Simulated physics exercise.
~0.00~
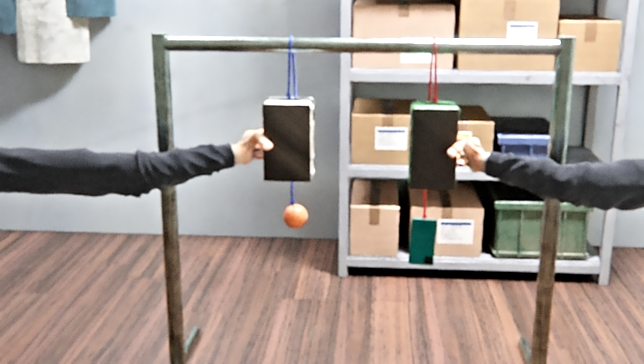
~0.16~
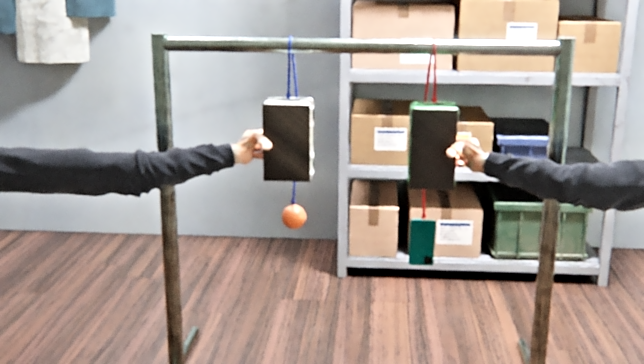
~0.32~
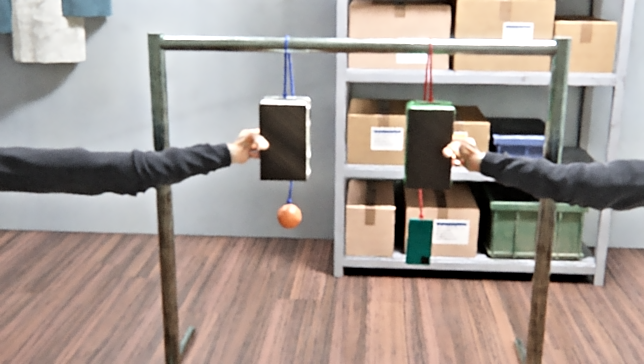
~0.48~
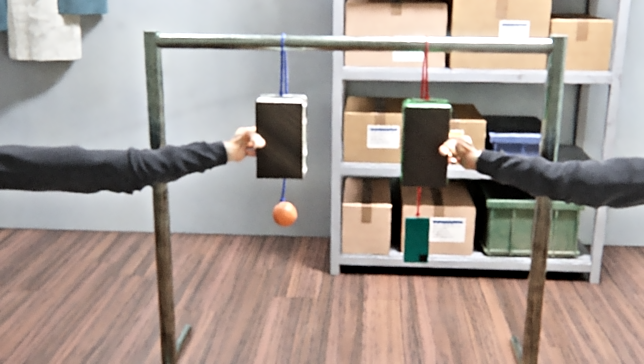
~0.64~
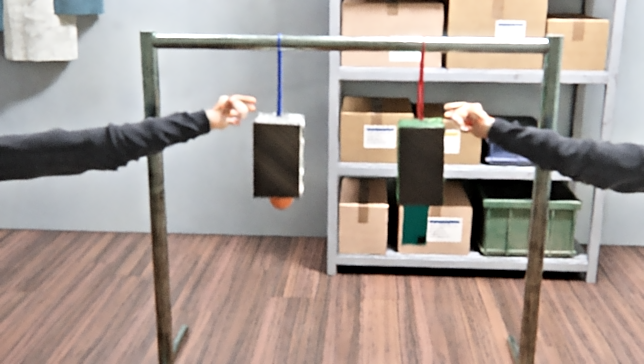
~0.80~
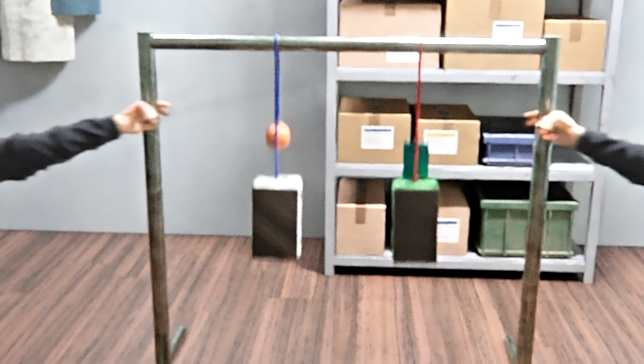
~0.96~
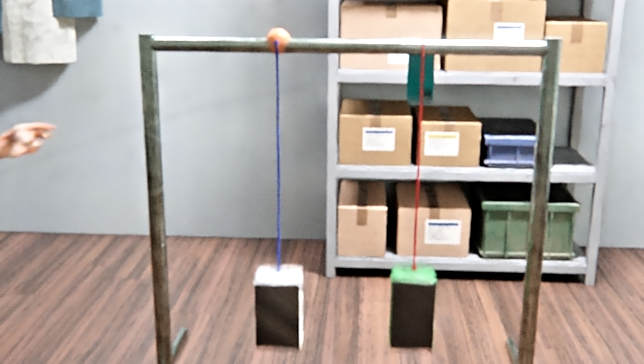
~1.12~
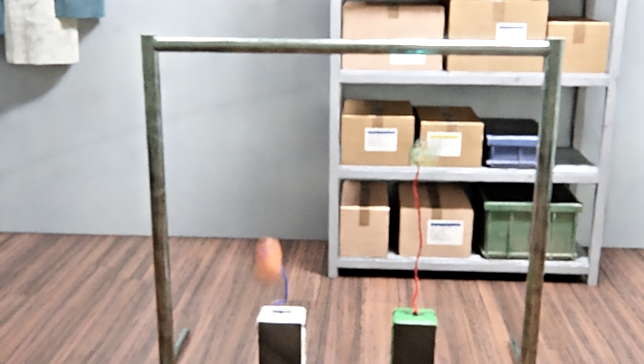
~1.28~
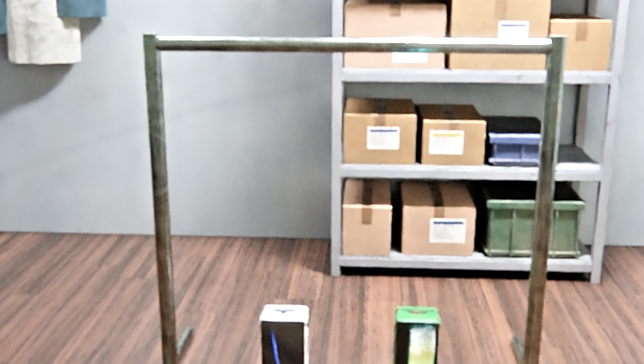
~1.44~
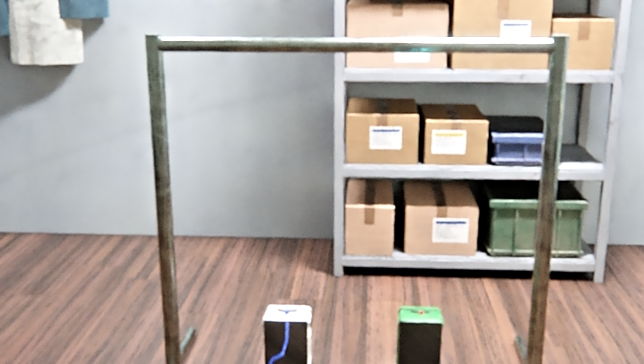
Two hands releasing dark cases hung from a metal rail, the cases dropping to the floor as their cords slip over.
